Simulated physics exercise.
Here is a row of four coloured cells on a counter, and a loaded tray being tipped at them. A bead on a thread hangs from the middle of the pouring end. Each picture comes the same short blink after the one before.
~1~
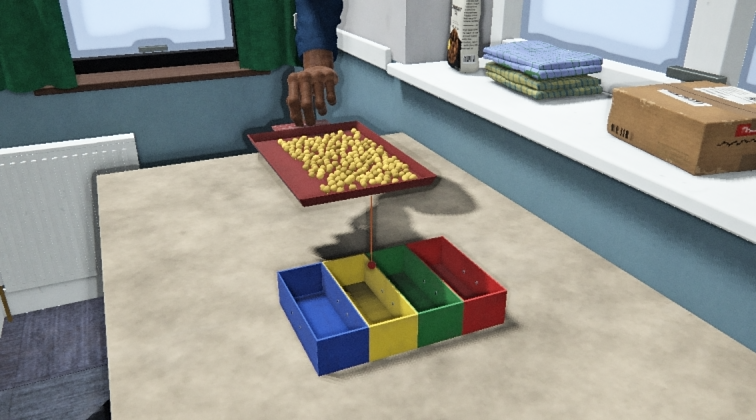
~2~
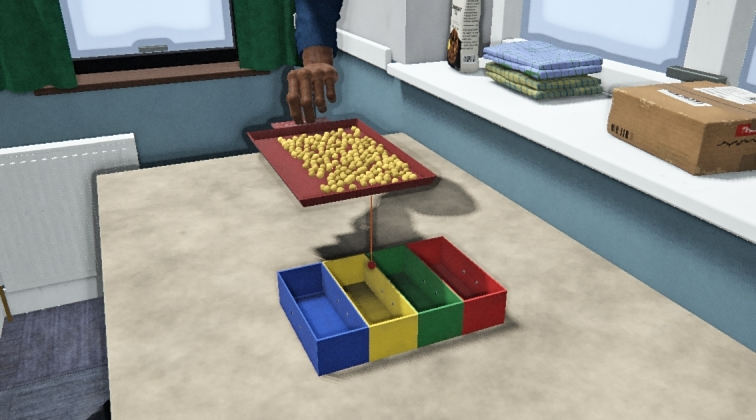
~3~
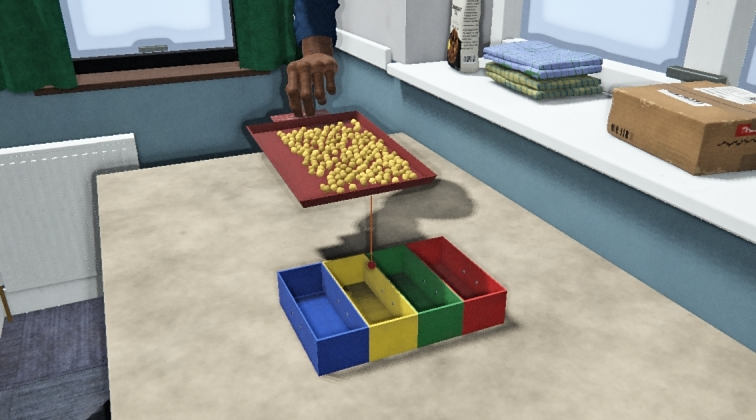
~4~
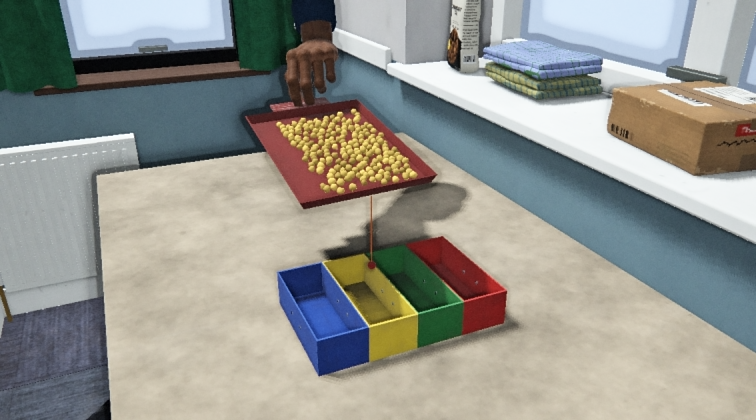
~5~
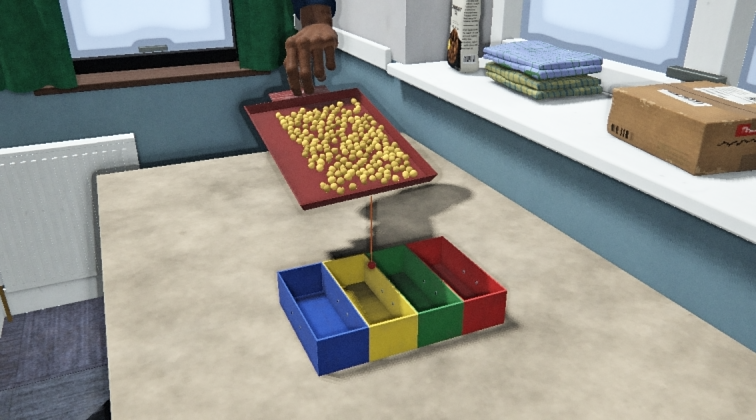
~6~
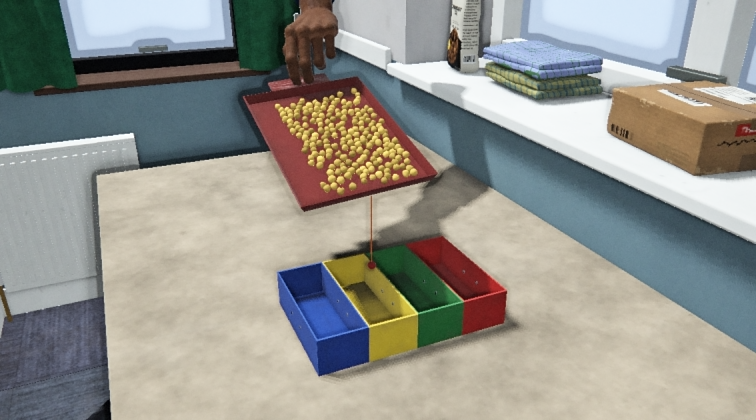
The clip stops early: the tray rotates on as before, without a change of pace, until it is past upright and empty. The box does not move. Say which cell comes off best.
Most goes to the blue cell.
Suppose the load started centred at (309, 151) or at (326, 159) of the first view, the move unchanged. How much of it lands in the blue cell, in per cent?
In turn 50 and 50 in a hundred.
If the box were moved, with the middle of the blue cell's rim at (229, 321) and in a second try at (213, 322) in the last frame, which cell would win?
The first try: The green cell. The second: That green cell.
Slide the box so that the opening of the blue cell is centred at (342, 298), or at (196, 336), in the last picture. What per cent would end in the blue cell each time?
About 40 and 0 per cent.
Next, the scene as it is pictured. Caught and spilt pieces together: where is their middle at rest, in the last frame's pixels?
Near (341, 334).
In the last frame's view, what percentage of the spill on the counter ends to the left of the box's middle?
It comes to 90 per cent or so.
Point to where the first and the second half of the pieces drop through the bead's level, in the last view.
The first part at (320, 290); the rest at (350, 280).
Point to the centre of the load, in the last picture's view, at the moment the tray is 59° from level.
Around (344, 187).
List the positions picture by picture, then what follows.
Corners of the pouring end at (303, 197) and (431, 175), level; middle of the load at (349, 159), puffed corn balls; bead on its thread at (372, 265); blue cell at (344, 348); yellow cell at (394, 334); green cell at (440, 321); red cell at (484, 309), in the first frame.
Corners of the pouring end at (303, 197) and (431, 175), level; middle of the load at (349, 157), in the second frame.
Corners of the pouring end at (303, 198) and (431, 174), tipped barely, lowest at the left corner; middle of the load at (349, 154), in the third frame.
Corners of the pouring end at (303, 200) and (431, 173), tipped a little, lowest at the left corner; middle of the load at (349, 148), in the fourth frame.
Corners of the pouring end at (304, 201) and (432, 172), tipped a little, lowest at the left corner; middle of the load at (349, 143), in the fifth frame.
Corners of the pouring end at (304, 203) and (432, 172), tipped clearly, lowest at the left corner; middle of the load at (349, 138); blue cell at (344, 348); yellow cell at (394, 334); green cell at (440, 321); red cell at (484, 309), in the sixth frame.
Soon after the last picture, tray tipped steeply; most on the tray; a small part in the blue cell; a stray few in the yellow cell; a stray few in the green cell; a small part falling or outside the box.
A little later, tray tipped right over; a small part on the tray; about half in the blue cell; about a quarter in the yellow cell; a small part in the green cell; about a quarter falling or outside the box.
Later still, tray tipped past a quarter turn; about half in the blue cell; about a third in the yellow cell; a small part in the green cell; a small part falling or outside the box.
At rest, tray tipped past a quarter turn; about half in the blue cell; about a third in the yellow cell; a small part in the green cell; none in the red cell; a small part outside the box.
